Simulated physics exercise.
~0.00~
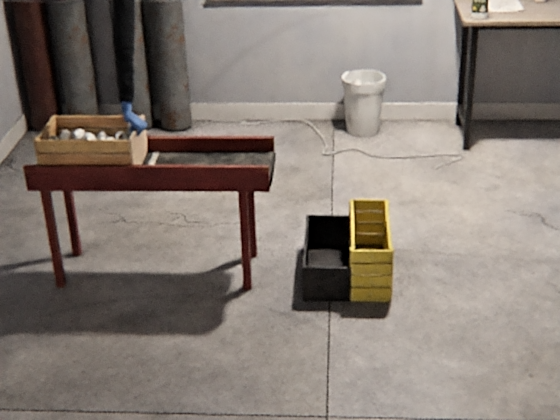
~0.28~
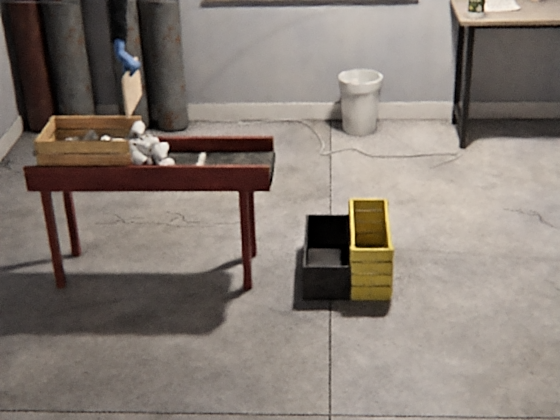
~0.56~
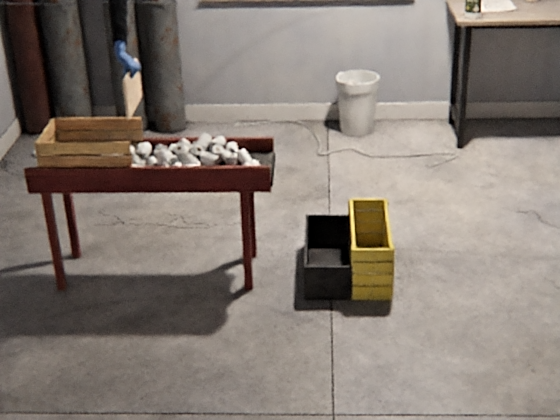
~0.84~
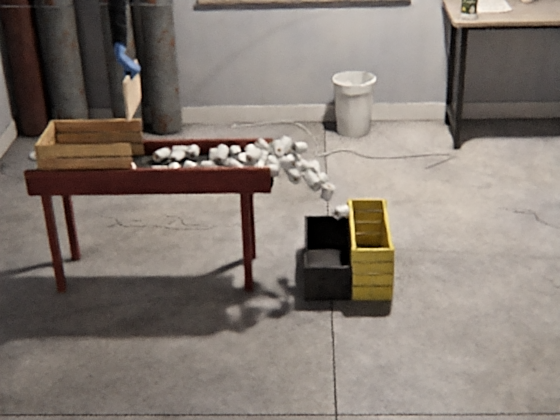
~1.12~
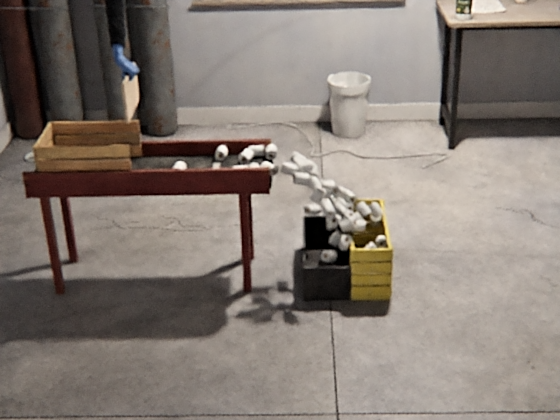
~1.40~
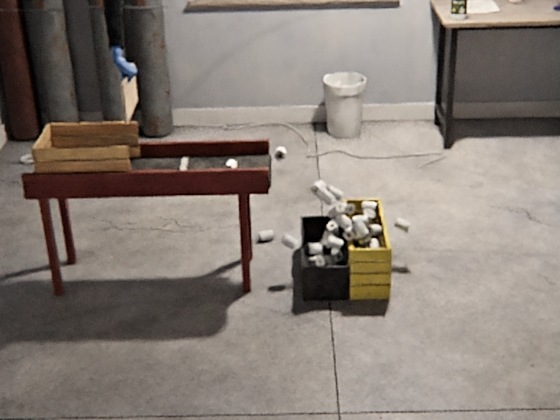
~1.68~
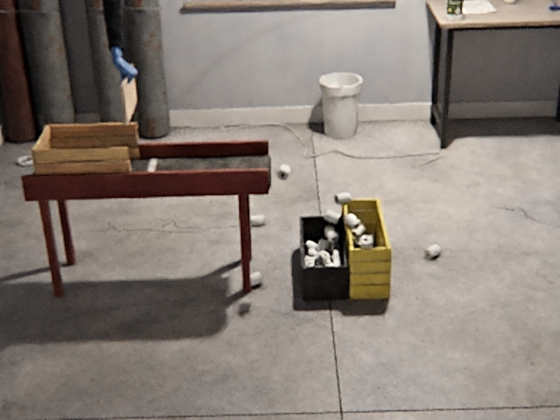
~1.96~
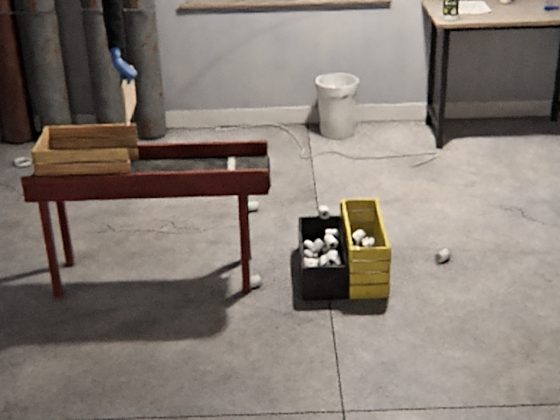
The clip opens on a wooden pen of loose white paper rolls at the left end of a red-framed conveyor belt, with a black box and a yellow box side by side on the concrete floor to the right. A blue-gloved hand lifts the gate, and the rolls spill out onto the belt. They ride right in a jumbled line, then pour off the end toward the boxes. Most tumble into the two boxes, while a few bounce or drop outside. Finally, the belt is clear of rolls, both boxes hold some, two lie short of the black box, and one rests beyond the yellow box.
